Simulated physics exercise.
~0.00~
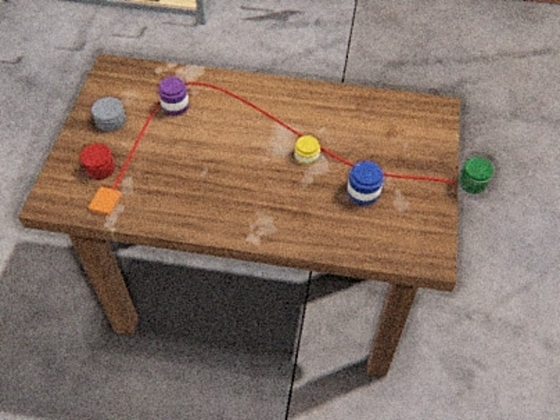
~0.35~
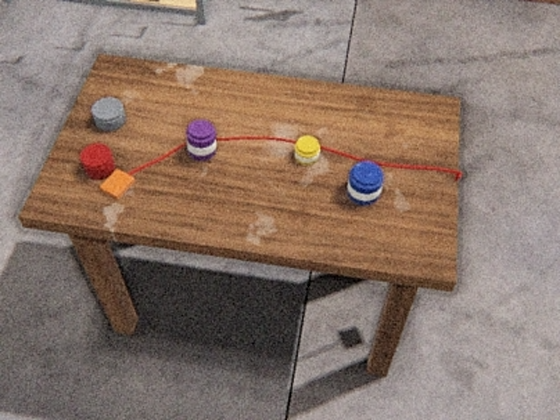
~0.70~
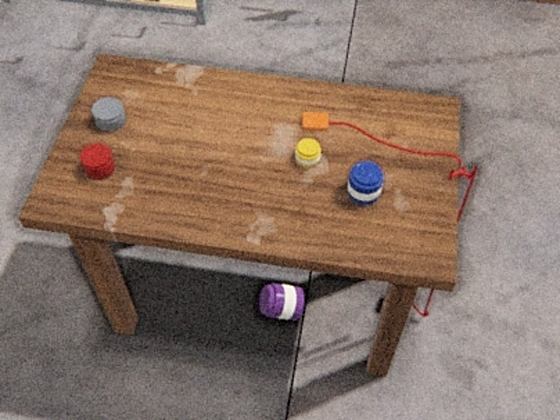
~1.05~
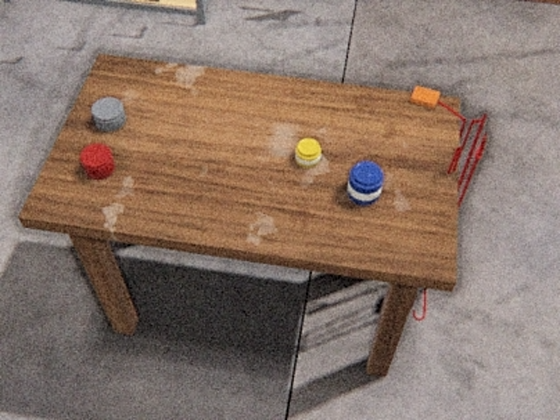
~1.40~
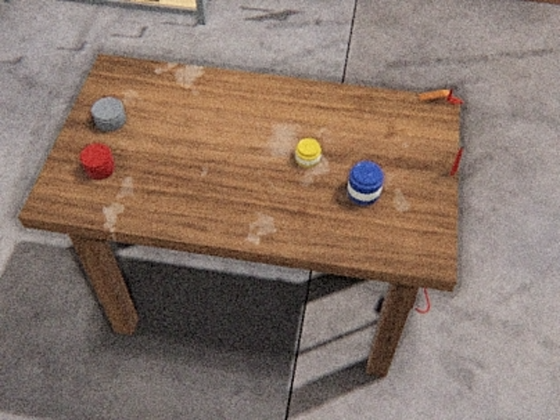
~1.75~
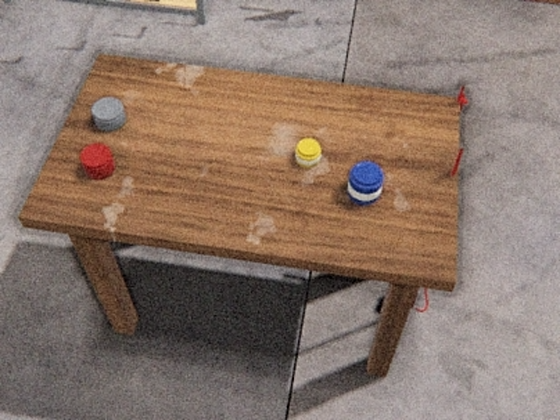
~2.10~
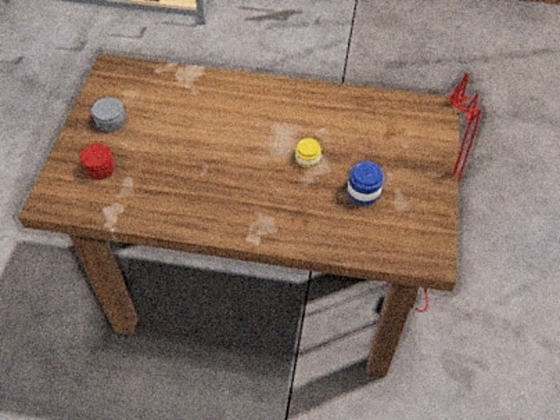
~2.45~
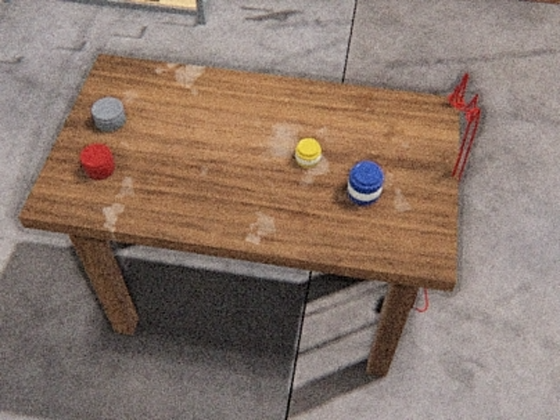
A wooden table stands on a grey concrete floor, seen from above at an angle, with a grey tub and a red tub at left, a purple jar near the back, and yellow and blue jars toward the right. A red cable runs from a small orange block past the jars to a green cylinder at the right edge. The green object drops out of sight, and the cable tightens, dragging the purple jar and orange block rightward. The purple jar falls off the table, then the block slides to the far right corner and tips over. Finally, only red cable loops show beside the right edge, while the yellow, blue, grey and red containers remain.
